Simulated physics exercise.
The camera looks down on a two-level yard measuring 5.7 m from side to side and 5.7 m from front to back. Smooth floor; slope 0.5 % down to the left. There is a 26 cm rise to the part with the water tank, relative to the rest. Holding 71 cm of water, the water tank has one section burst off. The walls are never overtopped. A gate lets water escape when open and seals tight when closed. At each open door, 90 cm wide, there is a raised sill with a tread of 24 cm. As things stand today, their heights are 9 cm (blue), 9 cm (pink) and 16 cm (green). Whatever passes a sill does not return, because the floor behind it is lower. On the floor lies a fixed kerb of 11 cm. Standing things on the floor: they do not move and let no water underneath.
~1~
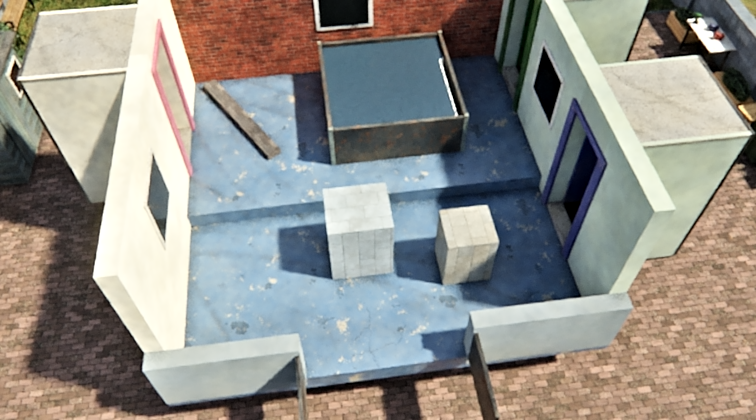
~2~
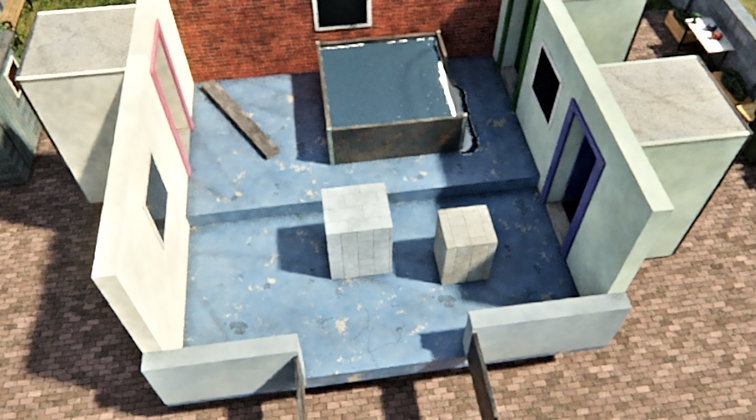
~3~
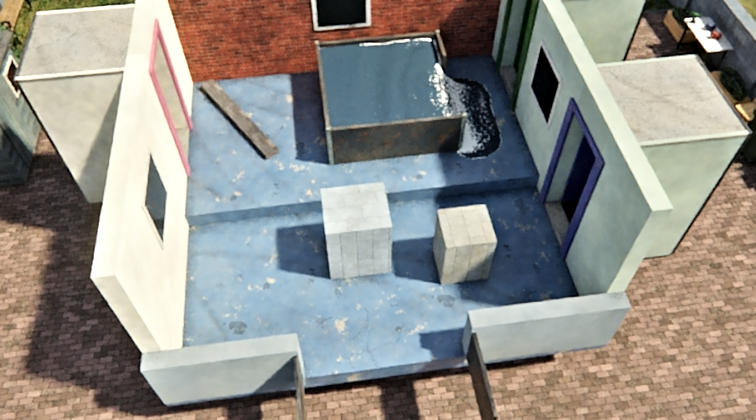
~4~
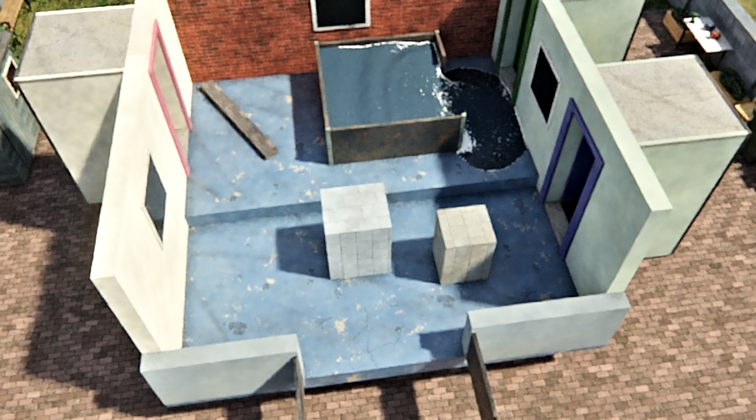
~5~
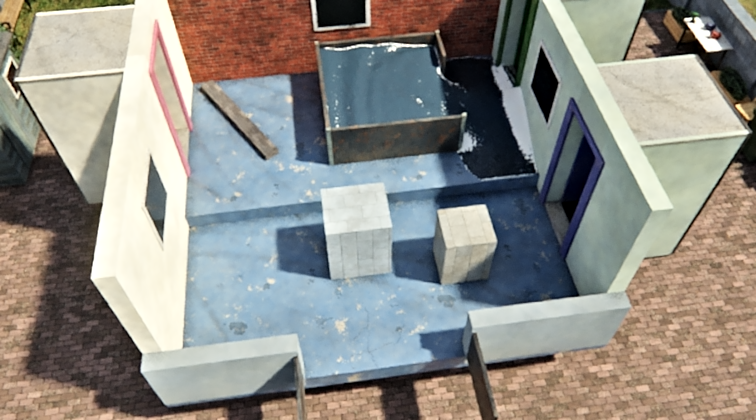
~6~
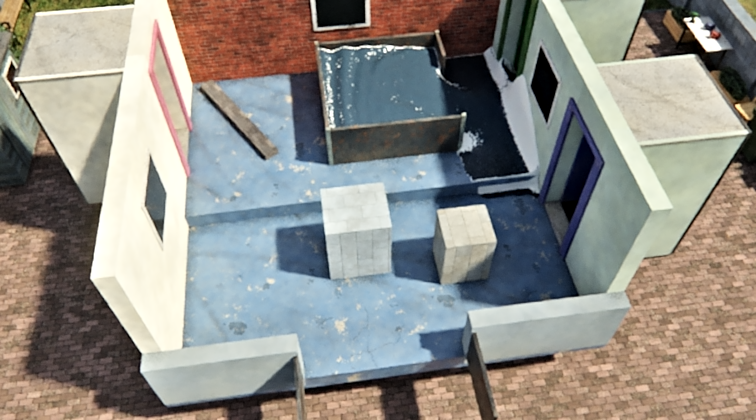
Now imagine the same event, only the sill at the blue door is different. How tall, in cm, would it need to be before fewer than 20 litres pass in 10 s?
I would say roughly 10 cm.
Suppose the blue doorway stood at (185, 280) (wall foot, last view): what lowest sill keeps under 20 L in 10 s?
Around 11.0 cm would do it.
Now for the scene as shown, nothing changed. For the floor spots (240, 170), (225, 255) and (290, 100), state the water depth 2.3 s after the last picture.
Roughly 0, 0 and 0 centimetres.
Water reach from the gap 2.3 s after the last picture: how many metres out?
Around 4.8 m out.
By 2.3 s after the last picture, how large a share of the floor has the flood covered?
About 45 per cent.
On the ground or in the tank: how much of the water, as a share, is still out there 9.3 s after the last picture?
What remains is some 78 per cent of the water.
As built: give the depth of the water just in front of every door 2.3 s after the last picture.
Reading in centimetres: Blue = 11, pink = 0, green = 28.
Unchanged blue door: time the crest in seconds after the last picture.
Around 1.0 s, give or take.
Then, 0.7 s after the last picture water covers 20 % of the floor, deepest (53 cm) near (513, 123); 12 cm at the blue door, 0 litres in over its 9 cm sill.
Then, 2.3 s after the last picture water covers 45 % of the floor, deepest (38 cm) near (583, 323); 11 cm at the blue door, 7 litres in over its 9 cm sill.
Then, 9.3 s after the last picture water covers 80 % of the floor, deepest (16 cm) near (188, 237); 9 cm at the blue door, 29 litres in over its 9 cm sill.
At the blue door as built, the water peaked near 13 cm, 1.1 s after the last picture.
Run again over the same 10 s with other heights there, 28 litres in over 9 cm, 8 litres over 12 cm. The limit of 20 litres is kept from about 10 cm up.
